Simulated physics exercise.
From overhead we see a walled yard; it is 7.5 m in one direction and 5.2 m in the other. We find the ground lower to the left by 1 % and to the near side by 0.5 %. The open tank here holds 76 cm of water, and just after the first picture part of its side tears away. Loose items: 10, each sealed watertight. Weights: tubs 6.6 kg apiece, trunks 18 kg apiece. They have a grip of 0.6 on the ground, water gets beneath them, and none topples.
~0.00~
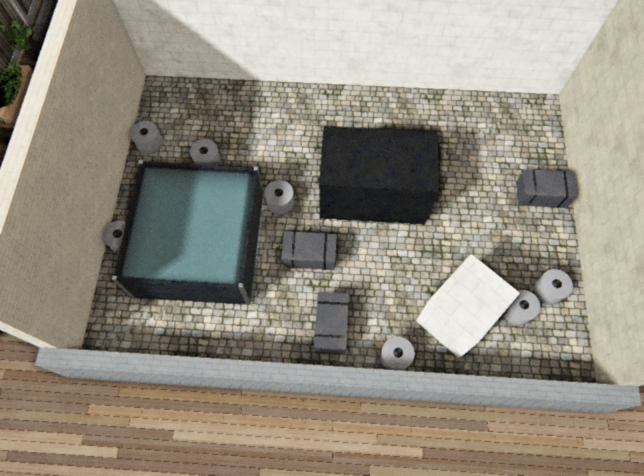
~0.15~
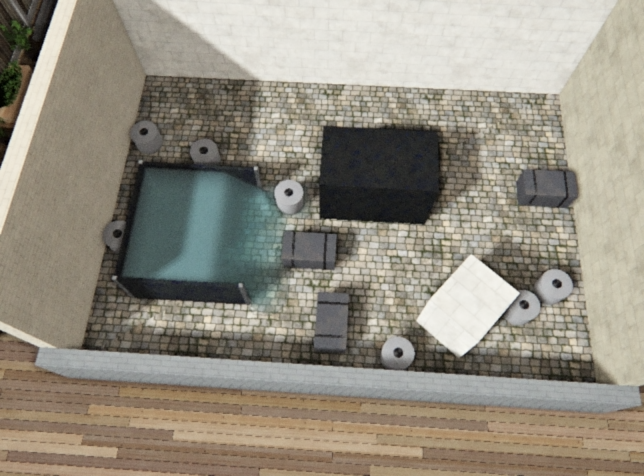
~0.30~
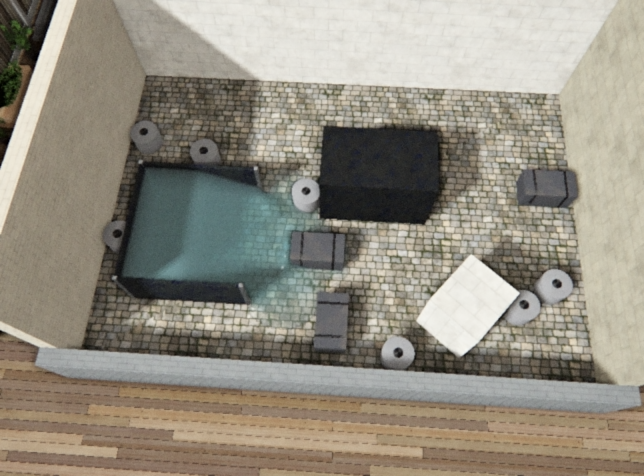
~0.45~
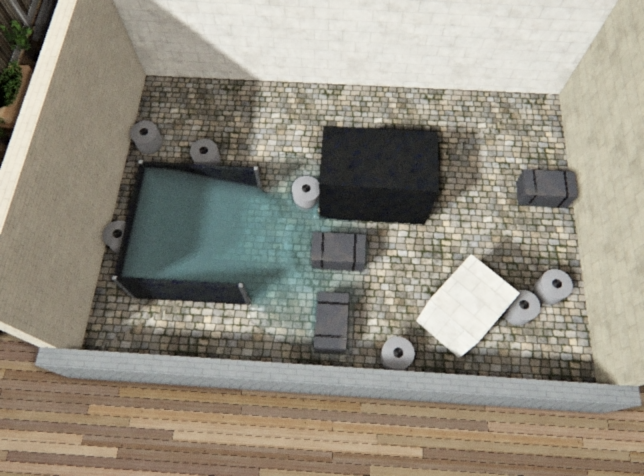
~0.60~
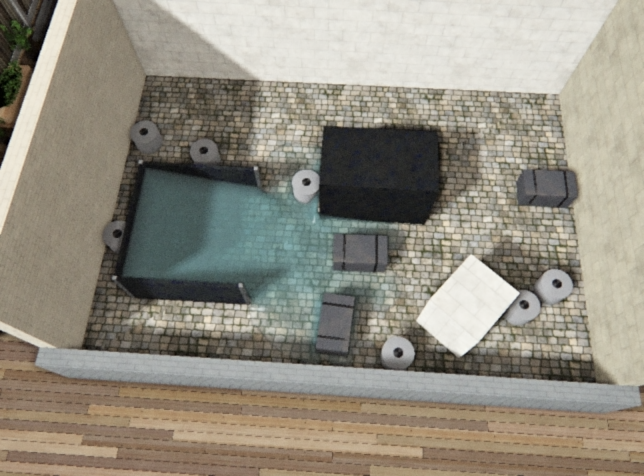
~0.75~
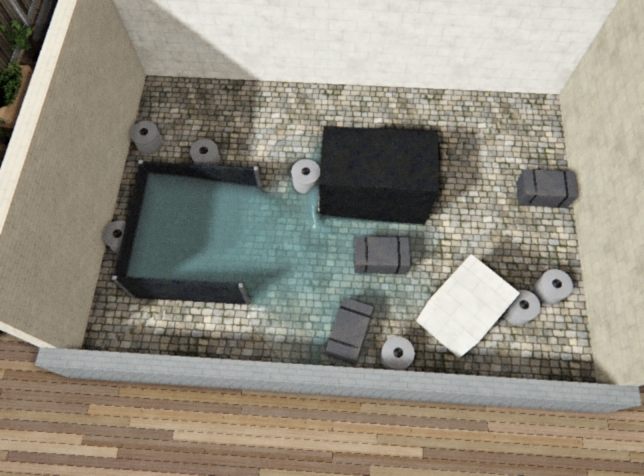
Walled cobbled yard with an open tank releasing water from its right side, pushing a round tub, then dark trunks rightward.
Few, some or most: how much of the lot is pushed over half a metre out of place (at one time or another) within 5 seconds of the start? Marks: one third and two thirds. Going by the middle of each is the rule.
Share: Two thirds or more.
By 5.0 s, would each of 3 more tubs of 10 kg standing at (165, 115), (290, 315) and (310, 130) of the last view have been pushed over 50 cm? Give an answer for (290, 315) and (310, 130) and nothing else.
Outcome: Breaks the threshold first, breaks the threshold second.
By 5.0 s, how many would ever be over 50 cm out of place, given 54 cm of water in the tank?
That would make 5 of them.
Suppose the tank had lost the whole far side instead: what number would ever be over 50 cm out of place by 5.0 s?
Then it comes to 4.
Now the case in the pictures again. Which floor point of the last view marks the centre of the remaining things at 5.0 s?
Near (347, 218).
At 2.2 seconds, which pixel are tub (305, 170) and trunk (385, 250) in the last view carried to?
I'd say close to (227, 80) and close to (530, 216).
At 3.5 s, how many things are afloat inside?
At that time the total is 7.
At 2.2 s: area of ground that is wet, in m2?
That flooded area is roughly 22 m2.
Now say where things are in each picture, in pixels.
The first picture shows a trunk at (310, 246), on the bottom; a tub at (279, 193) rests on the ground; water covers 3.1 m2; 0 of 10 have shifted.
The second picture shows a trunk at (310, 246) rests on the ground; a tub at (289, 192) rests on the ground, 16 cm from its start; water covers 4.1 m2; 1 of 10 have shifted.
The third picture shows a trunk at (318, 246) rests on the ground, 13 cm from its start; a tub at (306, 191), on the bottom, 43 cm from its start; water covers 5.4 m2; 2 of 10 have shifted.
The fourth picture shows a trunk at (339, 247) rests on the ground, 44 cm from its start; a tub at (306, 189) floats, 43 cm from its start; water covers 6.8 m2; 2 of 10 have shifted.
The fifth picture shows a trunk at (360, 249), on the bottom, 76 cm from its start; a tub at (306, 182), afloat, 45 cm from its start; water covers 8.2 m2; 3 of 10 have shifted.
The sixth picture shows a trunk at (383, 251), on the bottom, 109 cm from its start; a tub at (306, 172) floats, 51 cm from its start; water covers 9.7 m2; 3 of 10 have shifted.
After 1.1 s 3 of 10 are over 50 cm from their spots; 1 afloat.
After 2.2 s 4 of 10 are over 50 cm from their spots; 4 afloat.
After 3.5 s 5 of 10 are over 50 cm from their spots; 7 afloat.
After 5.0 s 6 of 10 are over 50 cm from their spots, and 7 have been at some point; 7 afloat.
